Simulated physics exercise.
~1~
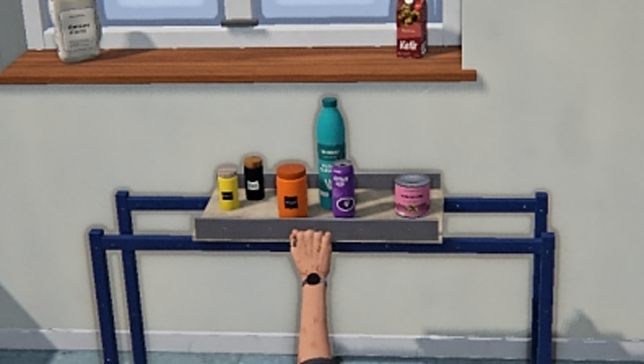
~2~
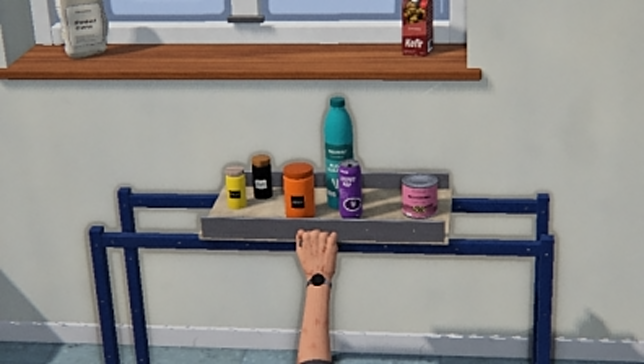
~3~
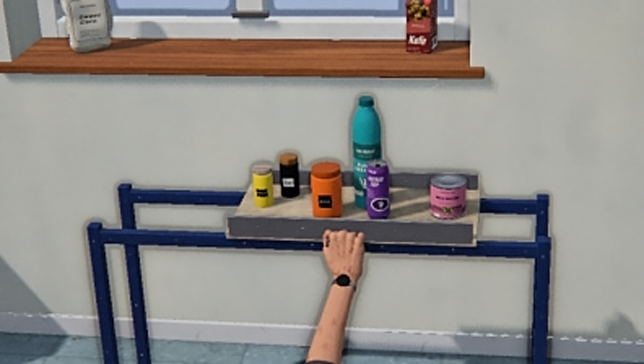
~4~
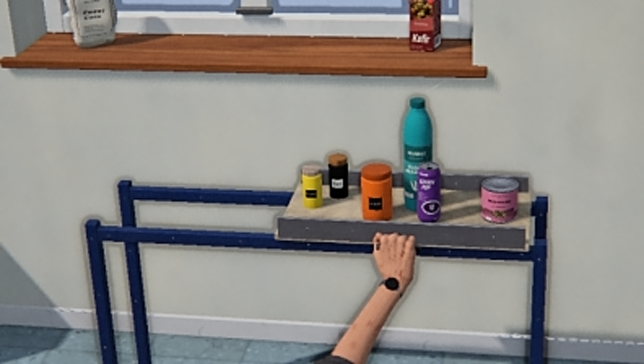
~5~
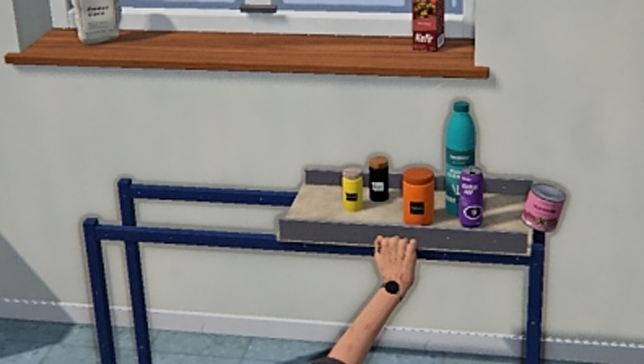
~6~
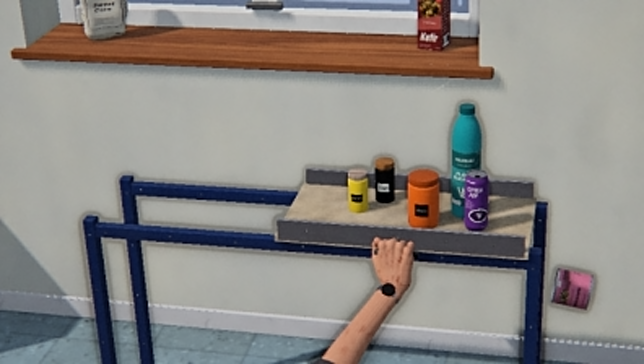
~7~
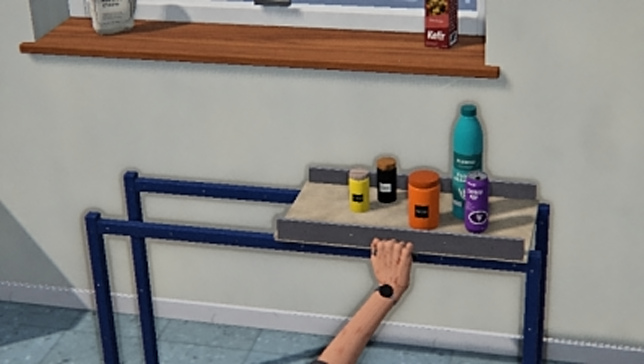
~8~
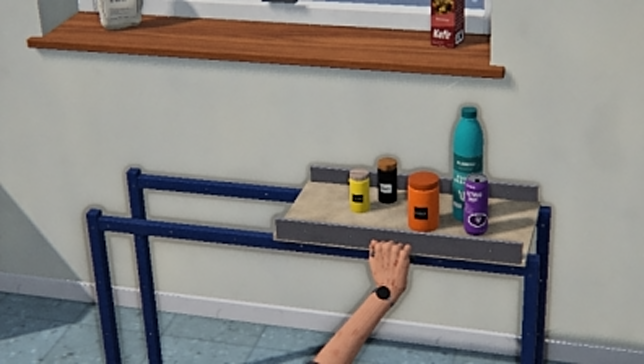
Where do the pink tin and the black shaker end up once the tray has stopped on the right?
The pink tin ends up off the tray, having gone over its right end, while the black shaker is still standing on it.
